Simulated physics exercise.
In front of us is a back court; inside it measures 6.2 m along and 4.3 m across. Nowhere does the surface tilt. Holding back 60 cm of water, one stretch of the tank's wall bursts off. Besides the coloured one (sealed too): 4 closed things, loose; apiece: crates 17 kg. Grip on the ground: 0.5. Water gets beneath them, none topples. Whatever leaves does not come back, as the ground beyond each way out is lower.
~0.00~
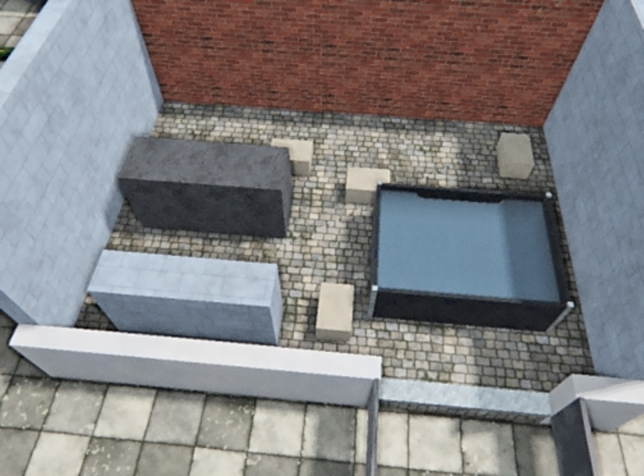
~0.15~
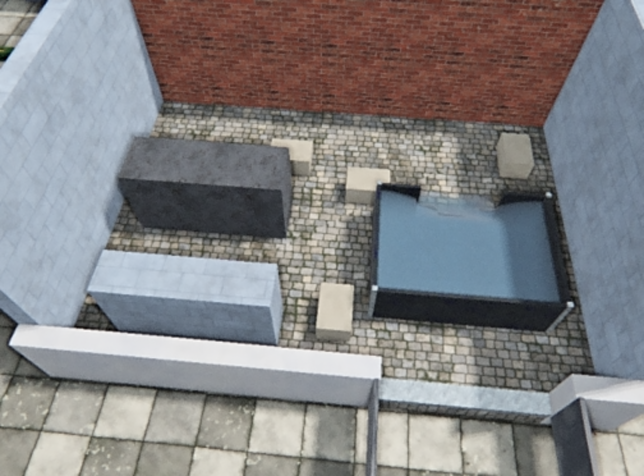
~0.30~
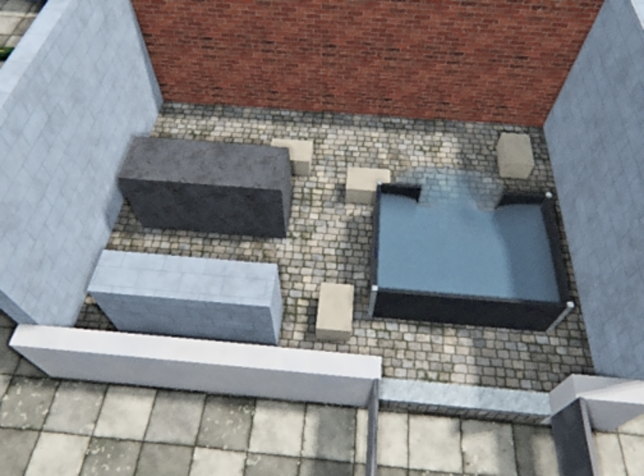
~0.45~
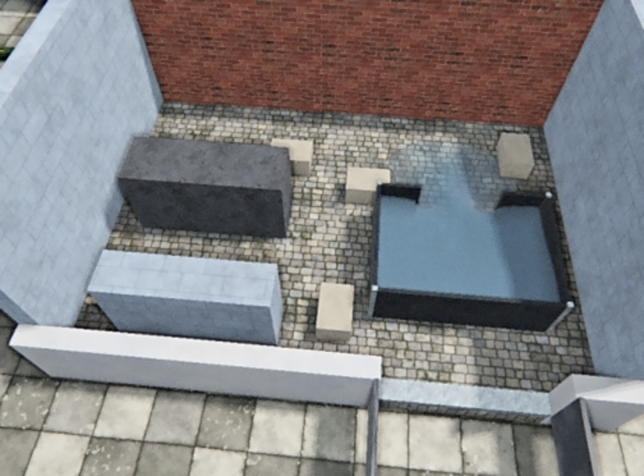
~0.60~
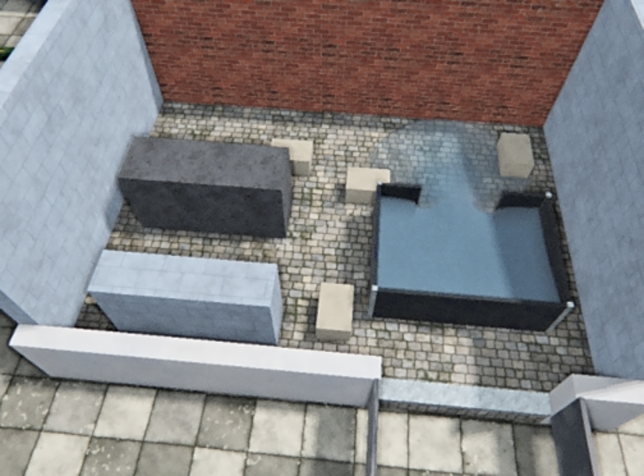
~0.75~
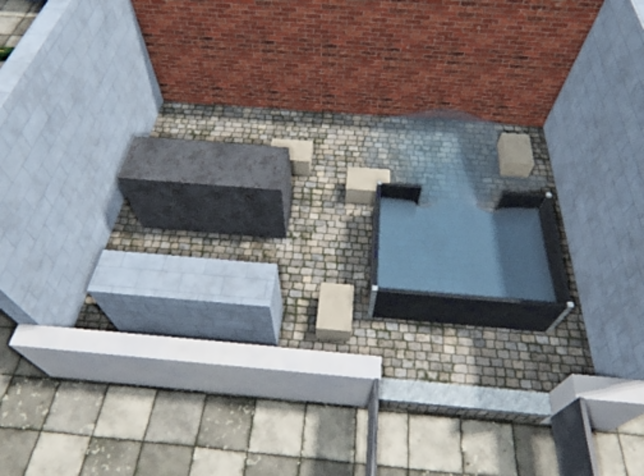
A dark tank's back wall opens and water spreads across the cobbles toward the brick wall.
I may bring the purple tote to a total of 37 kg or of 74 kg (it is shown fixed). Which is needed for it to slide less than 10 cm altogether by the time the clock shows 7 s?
It's likely that the extra mass is unnecessary.
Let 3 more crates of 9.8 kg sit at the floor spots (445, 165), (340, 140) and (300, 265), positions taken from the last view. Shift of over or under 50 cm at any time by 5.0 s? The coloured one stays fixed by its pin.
Going through them in turn, the answers are too far, too far and not too far.
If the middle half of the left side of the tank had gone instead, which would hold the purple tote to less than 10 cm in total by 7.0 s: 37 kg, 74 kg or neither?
Just the heavier one.
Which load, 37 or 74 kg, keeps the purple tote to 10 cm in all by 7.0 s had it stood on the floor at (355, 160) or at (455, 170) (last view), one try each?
Order kept: Light pick works, heavy pick needed.
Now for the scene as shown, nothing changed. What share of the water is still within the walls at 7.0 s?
I'd say some 98 percent hasn't gone yet.
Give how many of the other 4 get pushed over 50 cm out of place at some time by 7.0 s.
That comes to 1.
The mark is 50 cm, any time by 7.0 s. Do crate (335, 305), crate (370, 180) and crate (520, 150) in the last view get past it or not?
Well, they come out not exceeding it, not exceeding it and exceeding it, in that order.
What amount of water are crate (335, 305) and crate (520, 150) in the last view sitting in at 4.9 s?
Depths: Near 0 cm, then near 13 cm.
After 1.4 s the purple tote would be 0 cm from its start with 37 kg and 0 cm from its start with 74 kg; 0 cm of water round it then.
After 3.1 s the purple tote would be 0 cm from its start with 37 kg and 0 cm from its start with 74 kg; 0 cm of water round it then.
After 4.9 s the purple tote would be 0 cm from its start with 37 kg and 0 cm from its start with 74 kg; 0 cm of water round it then.
After 7.0 s the purple tote would be 0 cm from its start with 37 kg and 0 cm from its start with 74 kg; 4 cm of water round it then.
